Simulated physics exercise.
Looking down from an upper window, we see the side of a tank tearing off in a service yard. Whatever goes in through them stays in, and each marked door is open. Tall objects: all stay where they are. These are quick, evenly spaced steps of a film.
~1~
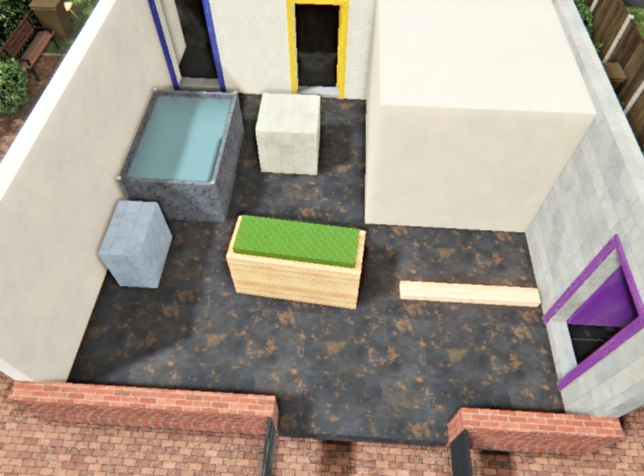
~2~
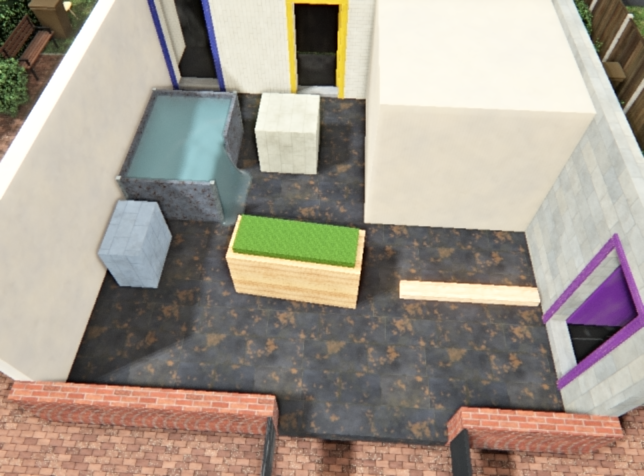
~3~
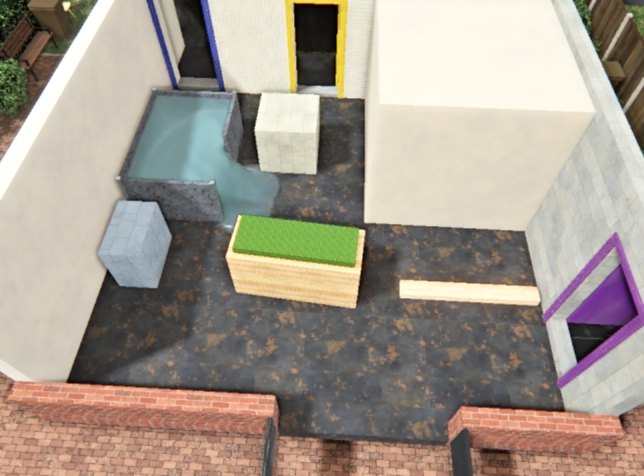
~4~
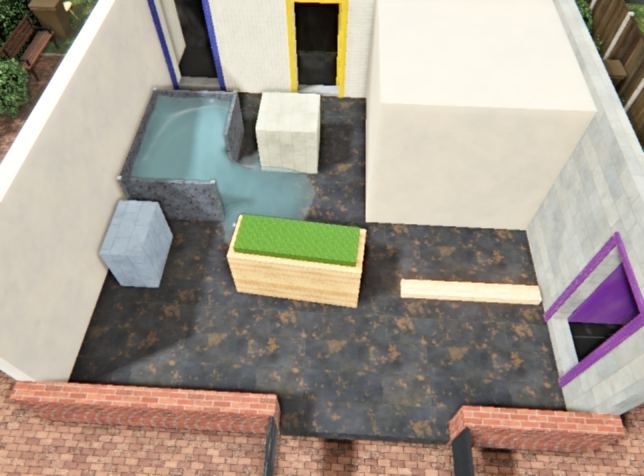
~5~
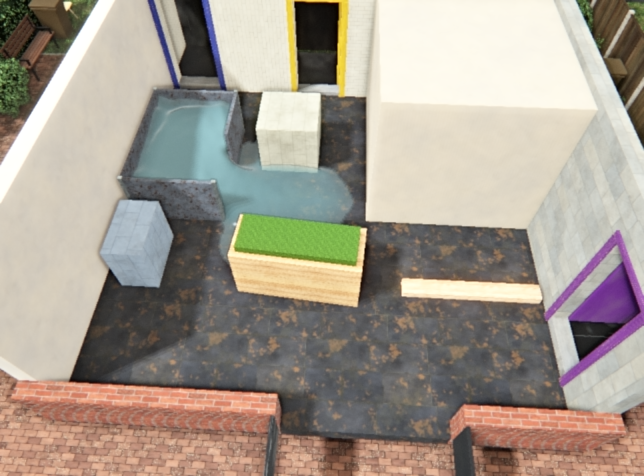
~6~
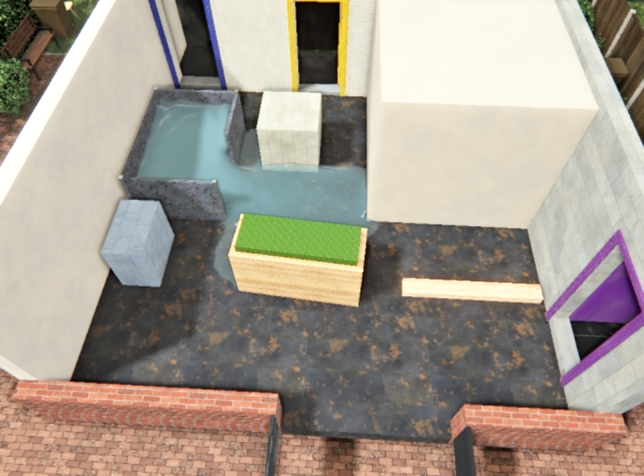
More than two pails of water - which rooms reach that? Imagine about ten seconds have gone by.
Outcome: The yellow door will get more than two buckets; the purple door will get two buckets at most; the blue door will get two buckets at most.
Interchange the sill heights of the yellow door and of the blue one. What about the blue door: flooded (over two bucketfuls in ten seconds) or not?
Blue: Swamped.
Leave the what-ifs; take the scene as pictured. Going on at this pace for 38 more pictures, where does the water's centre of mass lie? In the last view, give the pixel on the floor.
The spot I would choose is (328, 219).
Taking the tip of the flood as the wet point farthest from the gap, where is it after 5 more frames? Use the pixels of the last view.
Farthest reach: About (519, 276).
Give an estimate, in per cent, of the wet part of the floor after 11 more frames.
It comes to roughly 45 in a hundred.
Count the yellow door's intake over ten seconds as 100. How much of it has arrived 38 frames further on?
Working it through, I arrive at 75 %.
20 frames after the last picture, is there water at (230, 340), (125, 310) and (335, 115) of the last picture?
Result, in order: Unflooded / unflooded / waterlogged.
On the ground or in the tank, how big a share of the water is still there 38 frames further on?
I'd say around 94 per cent.
A moment on, water covers 30 % of the floor; the yellow door not reached, the purple door not reached, the blue door not reached.
Next, water covers 45 % of the floor; the yellow door under two buckets in, the purple door wet at the sill, nothing in, the blue door wet at the sill, nothing in.
Then, water covers 60 % of the floor; the yellow door over two buckets in, the purple door wet at the sill, nothing in, the blue door wet at the sill, nothing in.
Later, water covers 75 % of the floor; the yellow door far over two buckets in, the purple door wet at the sill, nothing in, the blue door wet at the sill, nothing in.
In the end, water covers 90 % of the floor; the yellow door far over two buckets in, the purple door wet at the sill, nothing in, the blue door wet at the sill, nothing in.
